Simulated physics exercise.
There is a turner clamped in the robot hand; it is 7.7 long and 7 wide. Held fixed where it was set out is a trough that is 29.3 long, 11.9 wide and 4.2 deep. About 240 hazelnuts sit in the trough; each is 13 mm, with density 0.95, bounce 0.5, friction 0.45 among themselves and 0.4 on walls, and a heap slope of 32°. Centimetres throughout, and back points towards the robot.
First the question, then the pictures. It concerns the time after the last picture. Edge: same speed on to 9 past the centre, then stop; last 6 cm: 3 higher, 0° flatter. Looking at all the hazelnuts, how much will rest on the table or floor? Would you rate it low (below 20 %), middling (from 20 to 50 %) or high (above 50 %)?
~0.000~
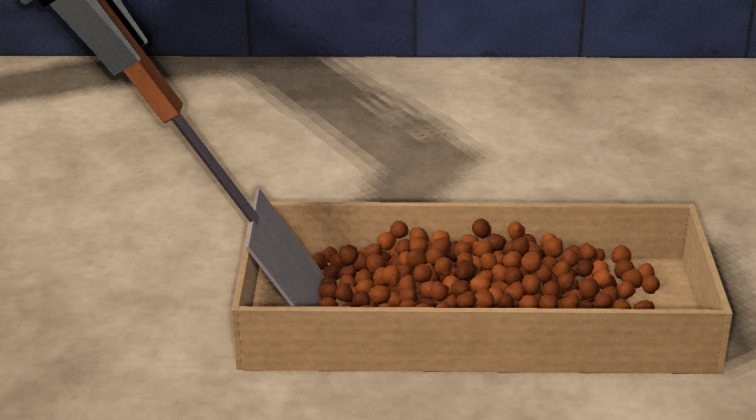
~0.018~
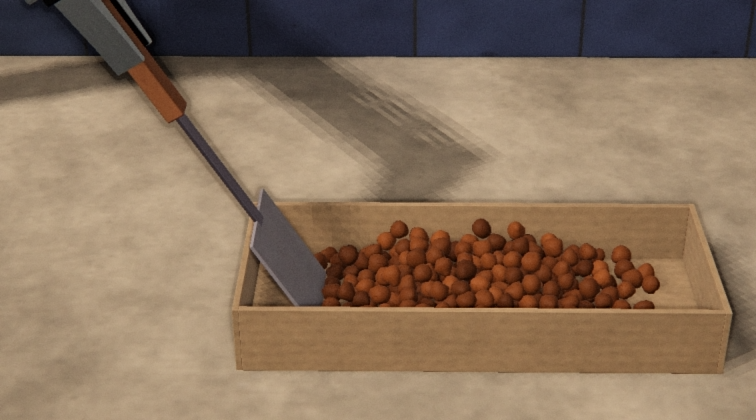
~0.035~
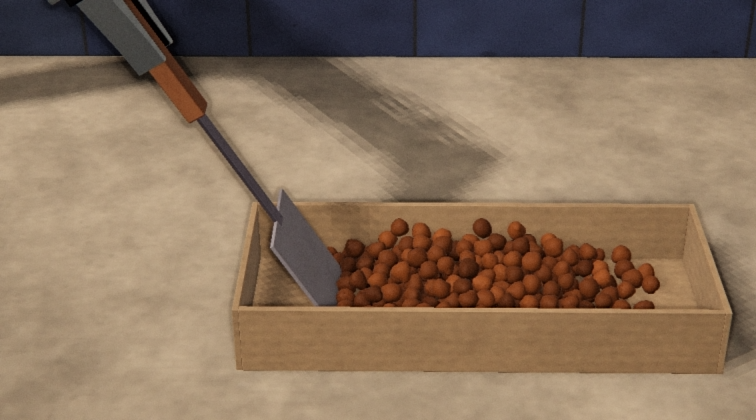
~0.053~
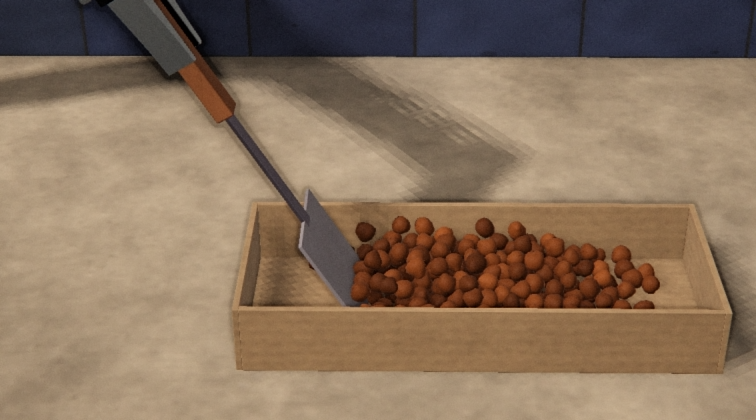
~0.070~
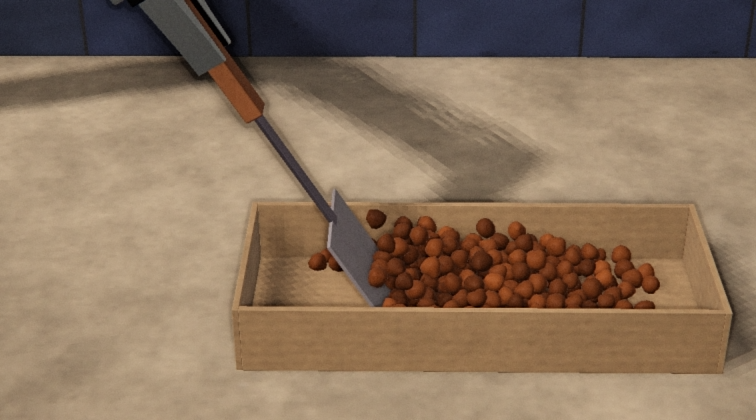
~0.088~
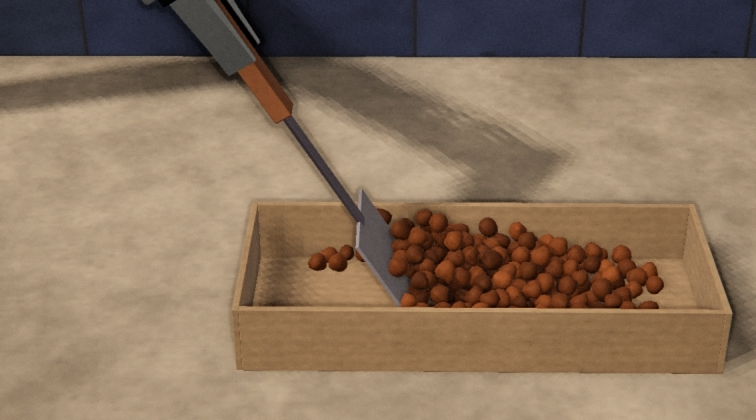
Middling, from 20 to 50 %.
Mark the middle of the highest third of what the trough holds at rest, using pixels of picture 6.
Roughly (651, 277).
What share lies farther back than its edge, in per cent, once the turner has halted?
Estimated share: Around 35 %.
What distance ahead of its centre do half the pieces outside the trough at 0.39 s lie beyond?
26 cm.
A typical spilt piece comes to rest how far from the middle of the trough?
Distance, approx.: 42 cm.
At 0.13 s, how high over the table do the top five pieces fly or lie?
Estimated height above table: Approx. 7 cm.
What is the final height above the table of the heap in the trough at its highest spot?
Some 4.0 cm above the table.
After 0.13 s, sloping 59°, highest piece 8 above the table; 235 in the trough.
After 0.17 s, sloping 59°, highest piece 9 above the table; 235 in the trough.
After 0.39 s, sloping 59°, highest piece 8 above the table; 173 in the trough, 59 on the table or floor, 3 on the blade or in flight.
After 1.44 s, sloping 59°, highest piece 4 above the table; 173 in the trough, 62 on the table or floor.
In the end, 173 in the trough, 62 on the table or floor. That is 26 % on the table or floor.
